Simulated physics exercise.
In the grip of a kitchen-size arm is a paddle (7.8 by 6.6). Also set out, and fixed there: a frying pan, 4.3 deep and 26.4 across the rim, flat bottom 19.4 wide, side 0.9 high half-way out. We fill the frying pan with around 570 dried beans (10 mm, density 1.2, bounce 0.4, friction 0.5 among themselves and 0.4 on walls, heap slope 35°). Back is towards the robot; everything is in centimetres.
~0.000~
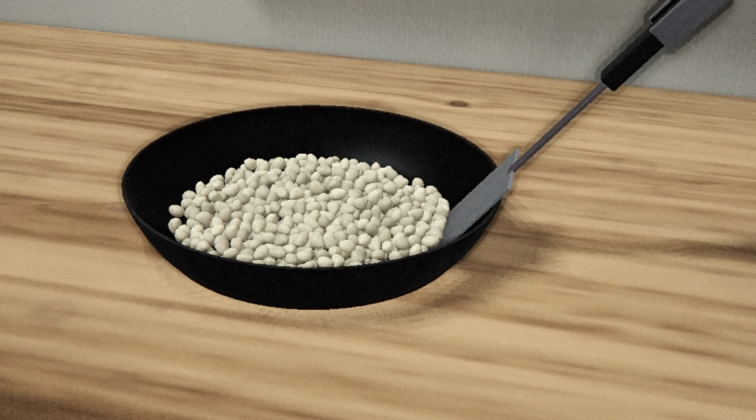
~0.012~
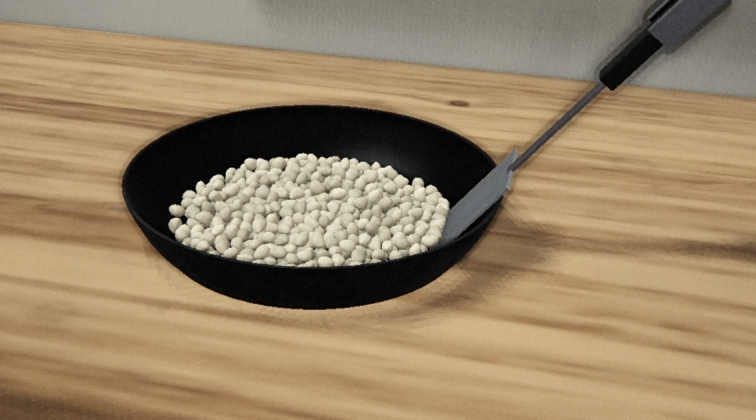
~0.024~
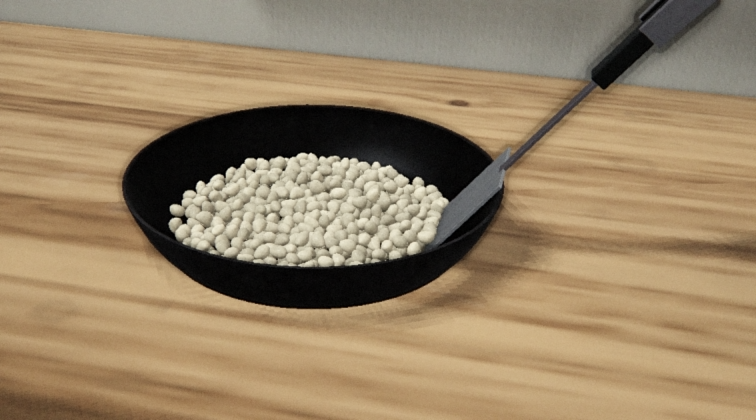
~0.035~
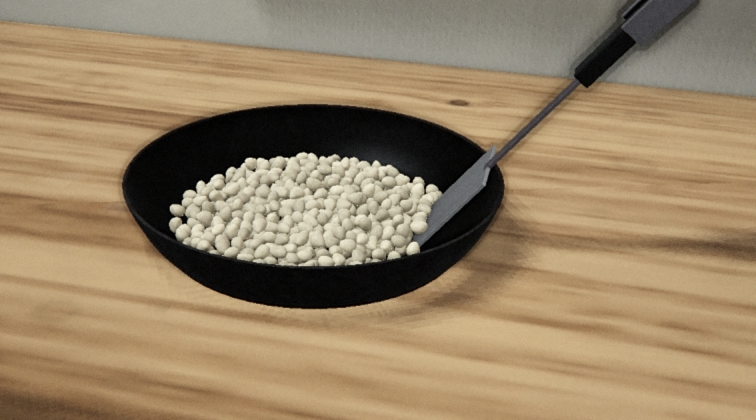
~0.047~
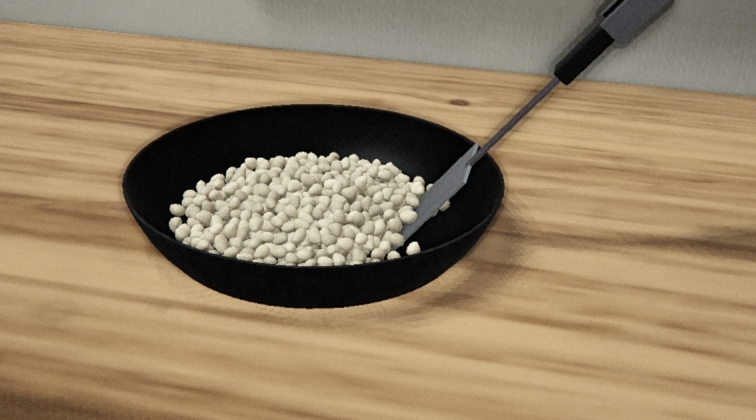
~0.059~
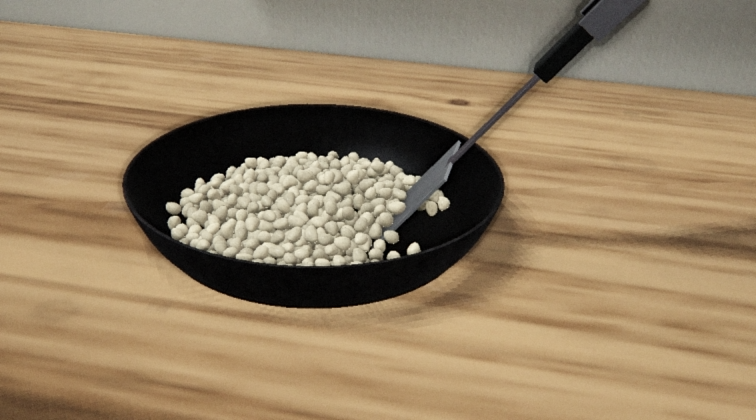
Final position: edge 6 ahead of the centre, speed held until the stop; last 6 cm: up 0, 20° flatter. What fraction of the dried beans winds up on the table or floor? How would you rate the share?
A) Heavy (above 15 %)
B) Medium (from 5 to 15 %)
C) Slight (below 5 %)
Answer: C.
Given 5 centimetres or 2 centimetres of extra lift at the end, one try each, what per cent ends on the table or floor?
Try one gives about 10 in a hundred, try two about 0 in a hundred.
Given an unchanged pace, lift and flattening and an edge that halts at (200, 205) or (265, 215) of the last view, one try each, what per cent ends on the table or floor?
Try 1: Approx. 5 %; try 2: Approx. 0 %.
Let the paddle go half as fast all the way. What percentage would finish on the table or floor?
In that case, close to 0 per cent.
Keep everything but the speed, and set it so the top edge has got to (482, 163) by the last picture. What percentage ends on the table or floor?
Some 0 percent.
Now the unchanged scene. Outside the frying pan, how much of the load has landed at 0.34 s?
My estimate is roughly 0 %.
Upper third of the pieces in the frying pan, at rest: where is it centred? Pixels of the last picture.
I'd say around pixel (195, 181).
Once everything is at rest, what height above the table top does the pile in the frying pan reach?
Roughly 5.5 centimetres.
After 0.09 s, sloping 52°, highest piece 6 above the table; 567 in the frying pan.
After 0.12 s, sloping 45°, highest piece 6 above the table; 567 in the frying pan.
After 0.34 s, sloping 32°, highest piece 5 above the table; 562 in the frying pan, 5 on the table or floor.
After 1.39 s, sloping 32°, highest piece 5 above the table; 562 in the frying pan, 5 on the table or floor.
In the end, 562 in the frying pan, 5 on the table or floor. That is 1 % on the table or floor.
